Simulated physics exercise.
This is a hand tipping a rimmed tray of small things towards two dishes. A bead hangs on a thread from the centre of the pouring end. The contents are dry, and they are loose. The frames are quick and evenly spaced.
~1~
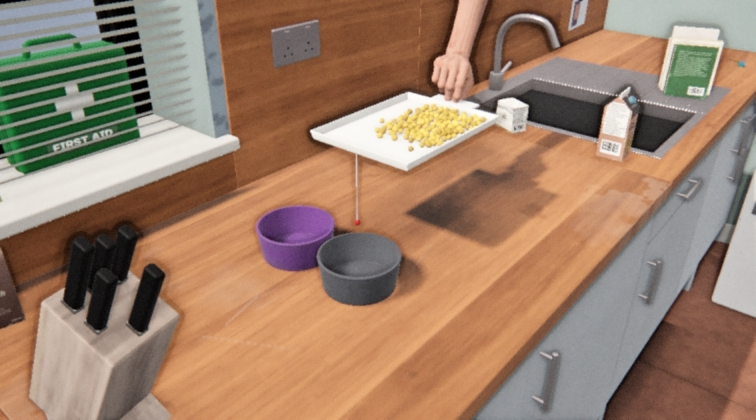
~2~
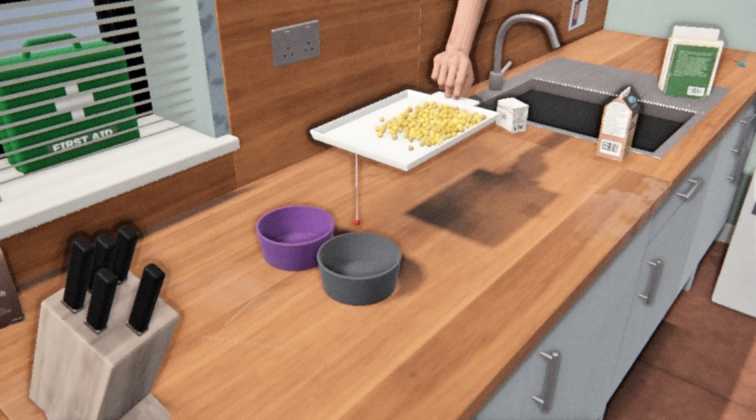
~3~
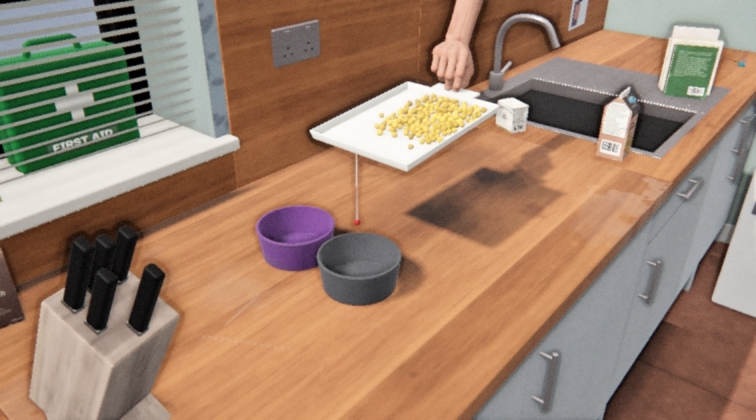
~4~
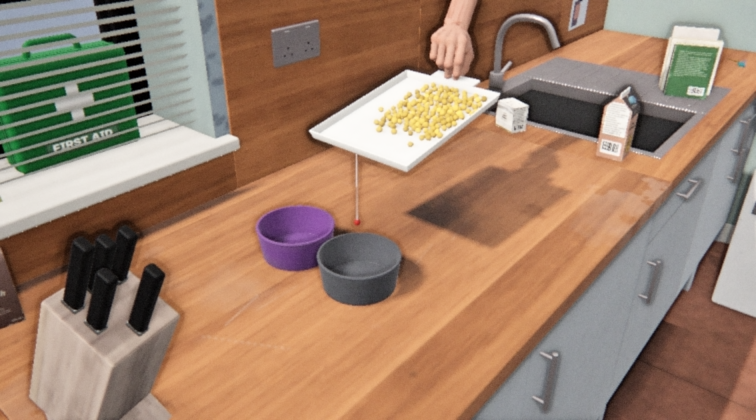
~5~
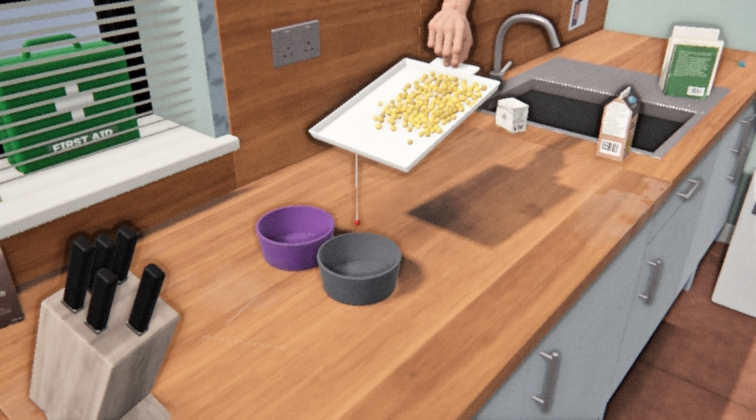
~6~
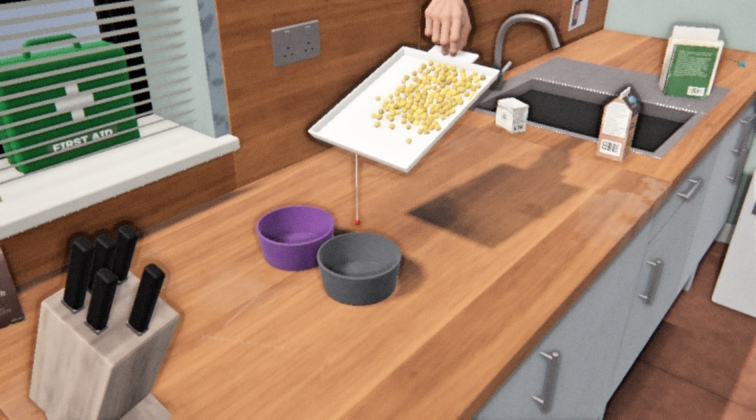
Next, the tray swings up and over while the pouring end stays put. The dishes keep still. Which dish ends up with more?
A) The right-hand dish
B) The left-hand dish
The right-hand dish.
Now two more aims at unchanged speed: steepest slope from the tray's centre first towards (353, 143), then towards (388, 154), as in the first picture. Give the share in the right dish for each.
First heading roughly 20 %, second roughly 70 %.
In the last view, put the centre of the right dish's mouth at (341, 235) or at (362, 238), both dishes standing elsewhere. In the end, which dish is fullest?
Try 1 - the dish at right, try 2 - the dish at right.
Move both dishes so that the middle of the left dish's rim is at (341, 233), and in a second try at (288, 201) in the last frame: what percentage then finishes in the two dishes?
About 70 % and 30 %.
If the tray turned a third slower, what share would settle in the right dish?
Share: Around 70%.
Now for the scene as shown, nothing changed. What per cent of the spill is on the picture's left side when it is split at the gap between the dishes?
Left portion: Around 60 %.
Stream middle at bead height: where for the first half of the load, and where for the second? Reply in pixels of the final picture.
First half (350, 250); second half (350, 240).
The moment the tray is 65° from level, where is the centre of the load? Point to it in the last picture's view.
Look about (373, 151) in the last picture.
Just after the last frame, tray tipped steeply; the larger part on the tray; just a few in the right dish; just a few outside both; roughly a quarter in the air.
A moment on, tray tipped past a quarter turn; roughly a third on the tray; roughly a third in the right dish; about a tenth in the left dish; about a tenth outside both; about a tenth in the air.
Further on, tray tipped past a quarter turn; roughly two thirds in the right dish; about a tenth in the left dish; roughly a quarter outside both.
When it is over, tray tipped past a quarter turn; roughly two thirds in the right dish; about a tenth in the left dish; roughly a quarter outside both.
